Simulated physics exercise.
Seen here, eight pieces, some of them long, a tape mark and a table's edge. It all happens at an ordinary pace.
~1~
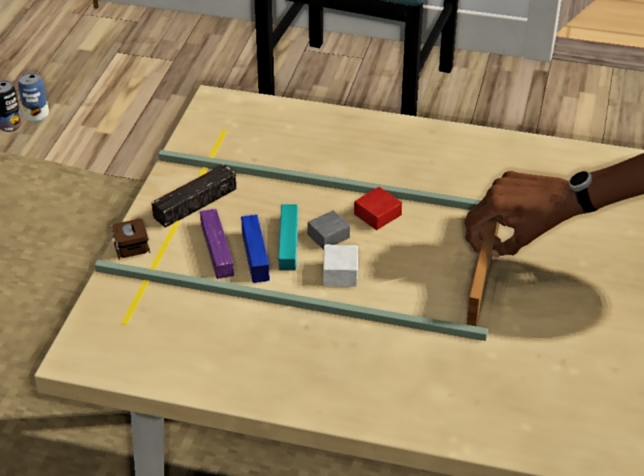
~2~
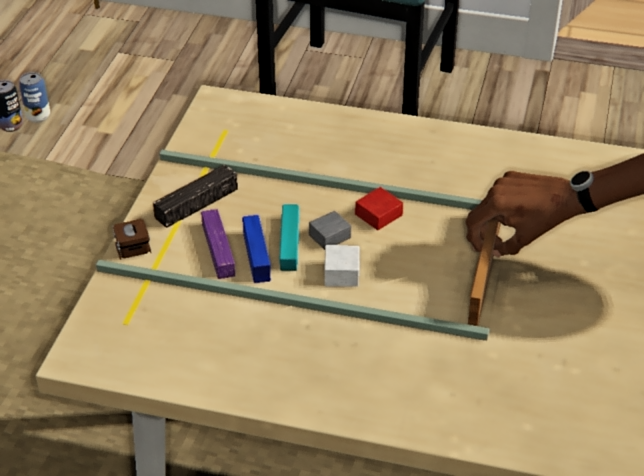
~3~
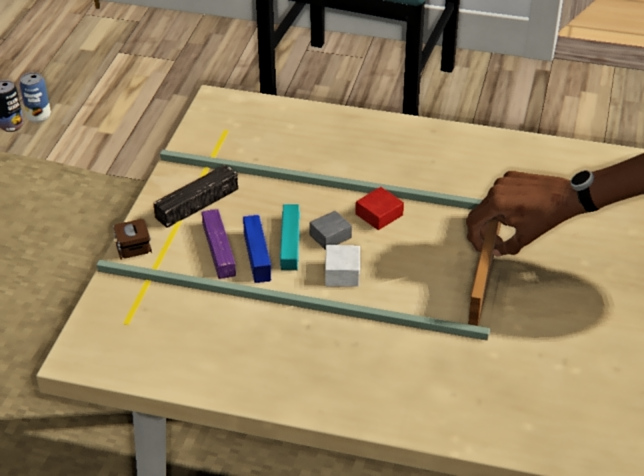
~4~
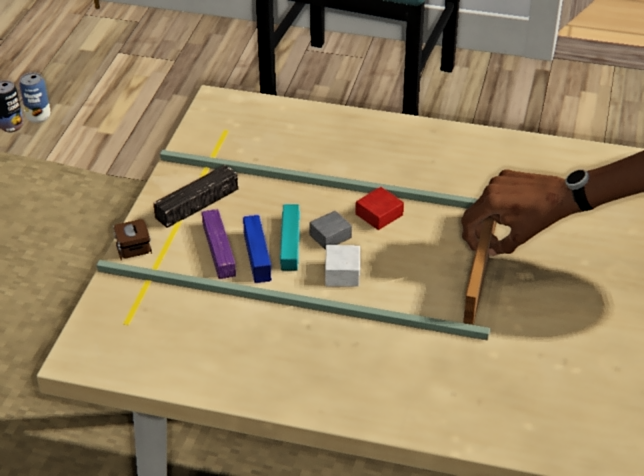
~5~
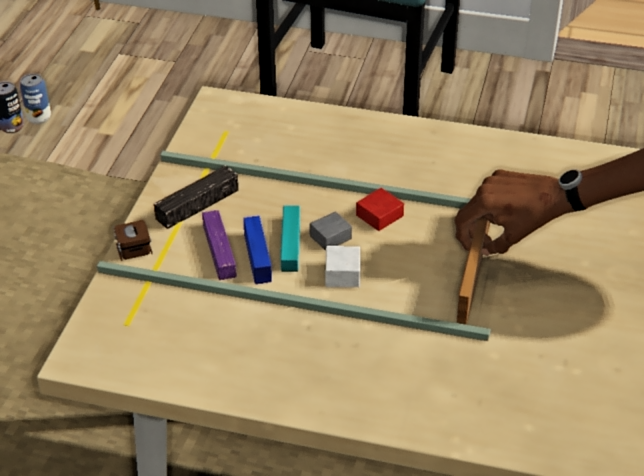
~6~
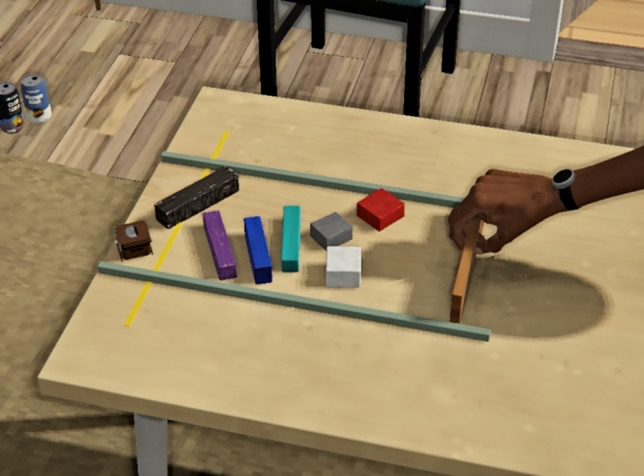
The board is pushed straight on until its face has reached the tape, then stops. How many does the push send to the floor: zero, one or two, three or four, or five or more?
Here the number that fall off is three or four.
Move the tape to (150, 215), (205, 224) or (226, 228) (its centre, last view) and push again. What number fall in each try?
Down on the floor: 5, 1 and 0.
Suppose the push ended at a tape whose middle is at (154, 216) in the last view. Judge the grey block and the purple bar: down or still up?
The grey block does not fall; the purple bar tumbles off.
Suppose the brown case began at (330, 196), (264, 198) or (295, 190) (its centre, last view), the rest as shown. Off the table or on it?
Place by place, it remains up; remains up; stays on.
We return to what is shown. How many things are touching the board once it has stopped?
3 of them.
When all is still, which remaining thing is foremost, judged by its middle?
Foremost is the turquoise stick.
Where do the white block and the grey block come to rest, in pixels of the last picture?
The white block at (153, 233), the grey block at (168, 212).
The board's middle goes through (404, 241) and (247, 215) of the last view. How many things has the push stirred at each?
0 and 8.
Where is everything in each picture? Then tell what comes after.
The first frame shows brown case (131, 240); black bar (195, 195); purple bar (217, 243); board (486, 254); tape (179, 219).
The second frame shows black bar (196, 196); white block (342, 266).
The third frame shows purple bar (218, 243); grey block (330, 230).
The fourth frame shows brown case (133, 240); blue stick (257, 248).
The fifth frame shows black bar (197, 197); red block (380, 209).
The sixth frame shows brown case (134, 241); black bar (198, 197); purple bar (219, 245); board (470, 251); tape (182, 220).
Soon after, none off yet; brown case at rest near (134, 241); black bar at rest near (198, 197); purple bar at rest near (219, 245).
Then, none off yet; brown case at rest near (134, 241); black bar at rest near (198, 197); purple bar moved a little near (189, 242).
At rest, the number that fall off is three or four; fallen, blue stick, purple bar, black bar and brown case.
